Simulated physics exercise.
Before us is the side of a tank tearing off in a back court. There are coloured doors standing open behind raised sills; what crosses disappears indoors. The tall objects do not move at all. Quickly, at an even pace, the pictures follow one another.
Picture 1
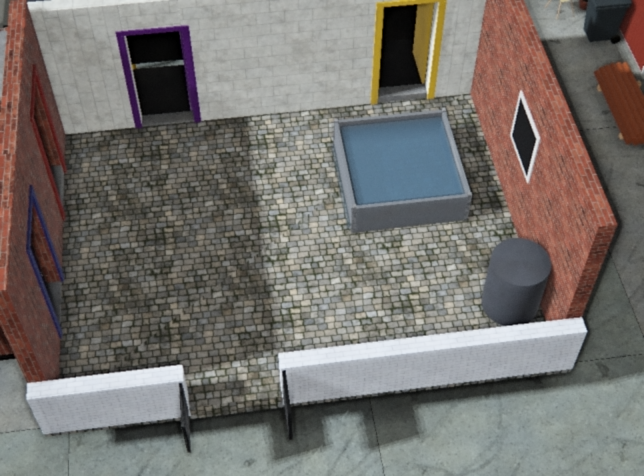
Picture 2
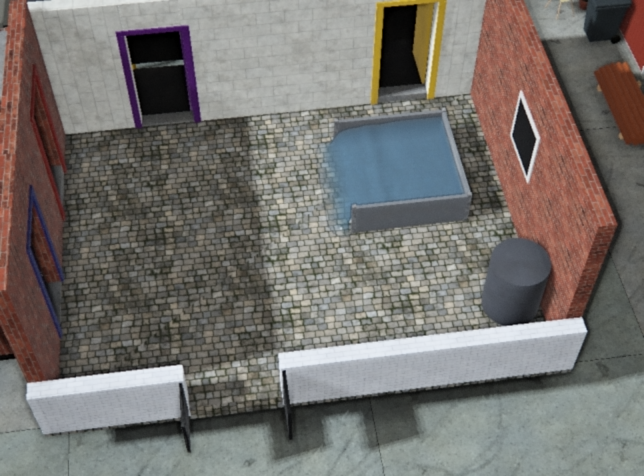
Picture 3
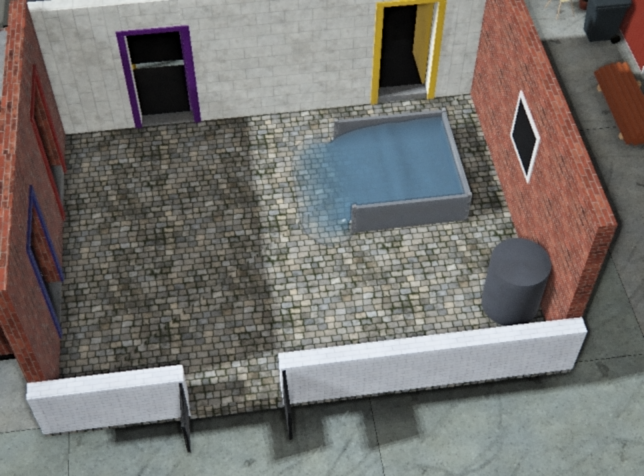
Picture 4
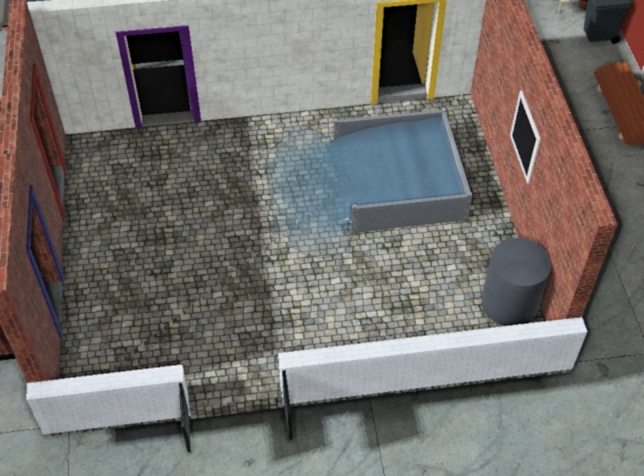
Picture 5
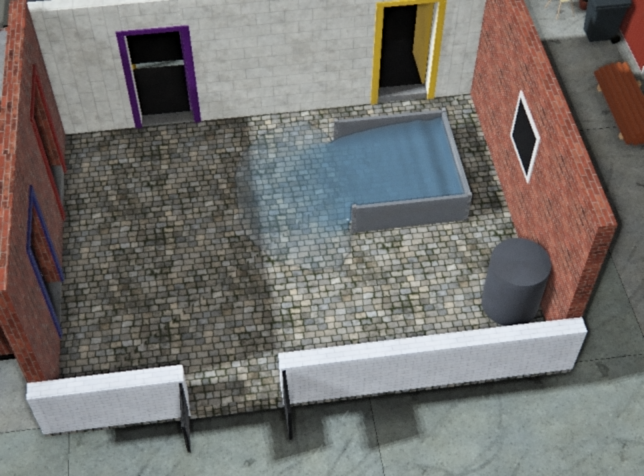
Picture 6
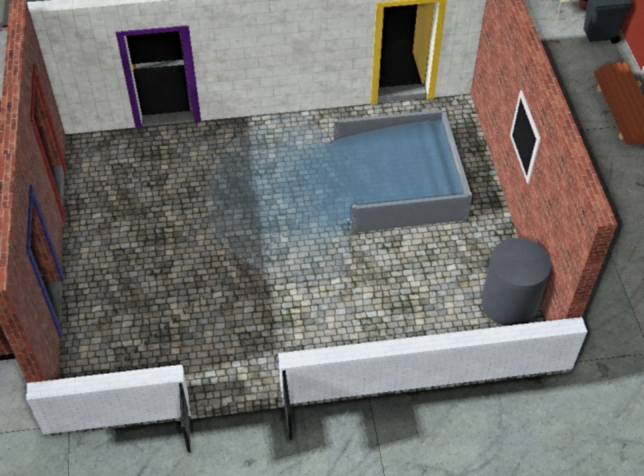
The clip opens on a walled, cobbled court with purple and yellow doorways, a grey cylinder and a square tank full of still water. The tank's left side gives way and water pours out through the gap, then spreads leftward across the cobbles in a widening, thinning sheet.
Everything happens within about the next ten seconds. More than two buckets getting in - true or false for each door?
Blue door: True; red door: False; purple door: True; yellow door: False.
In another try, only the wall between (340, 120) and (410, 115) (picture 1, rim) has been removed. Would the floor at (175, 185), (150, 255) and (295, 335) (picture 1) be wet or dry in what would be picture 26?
Spot one ends up deluged, spot two deluged, spot three untouched by the spill.
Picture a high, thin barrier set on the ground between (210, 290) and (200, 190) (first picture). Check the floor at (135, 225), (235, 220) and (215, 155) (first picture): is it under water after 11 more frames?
Results in order: Bone-dry / swamped / swamped.
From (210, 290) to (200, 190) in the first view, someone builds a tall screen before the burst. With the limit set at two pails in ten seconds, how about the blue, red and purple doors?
I'd say the blue door remains below the mark, the red door remains below the mark, and the purple door gets past the mark.
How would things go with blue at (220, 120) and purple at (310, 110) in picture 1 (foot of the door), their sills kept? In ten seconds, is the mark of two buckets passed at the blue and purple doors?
Looking at it, the blue door tops the limit, and the purple door fails to reach the limit.
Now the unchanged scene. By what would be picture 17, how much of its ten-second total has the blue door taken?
My estimate: Close to 0 per cent.
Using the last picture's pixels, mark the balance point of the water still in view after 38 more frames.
Somewhere around (186, 246) in the last view.
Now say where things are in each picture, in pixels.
The first frame shows the water tank at (400, 160) is whole and still.
In the second frame, water pours out at (346, 179) and has run to (330, 143).
In the third frame, water pours out at (346, 181) and has run to (308, 143).
In the fourth frame, the front is at (290, 140), out from the gap at (346, 182).
In the fifth frame, the front is at (255, 146), out from the gap at (346, 182).
In the sixth frame, water pours out at (346, 182) and has run to (217, 228).
A moment on, water covers 40 % of the floor; the blue door not reached, the red door not reached, the purple door not reached, the yellow door not reached.
Next, water covers 55 % of the floor; the blue door wet at the sill, nothing in, the red door wet at the sill, nothing in, the purple door under two buckets in, the yellow door not reached.
Then, water covers 60 % of the floor; the blue door over two buckets in, the red door wet at the sill, nothing in, the purple door under two buckets in, the yellow door not reached.
Later, water covers 60 % of the floor; the blue door far over two buckets in, the red door wet at the sill, nothing in, the purple door over two buckets in, the yellow door not reached.
In the end, water covers 90 % of the floor; the blue door far over two buckets in, the red door wet at the sill, nothing in, the purple door over two buckets in, the yellow door wet at the sill, nothing in.
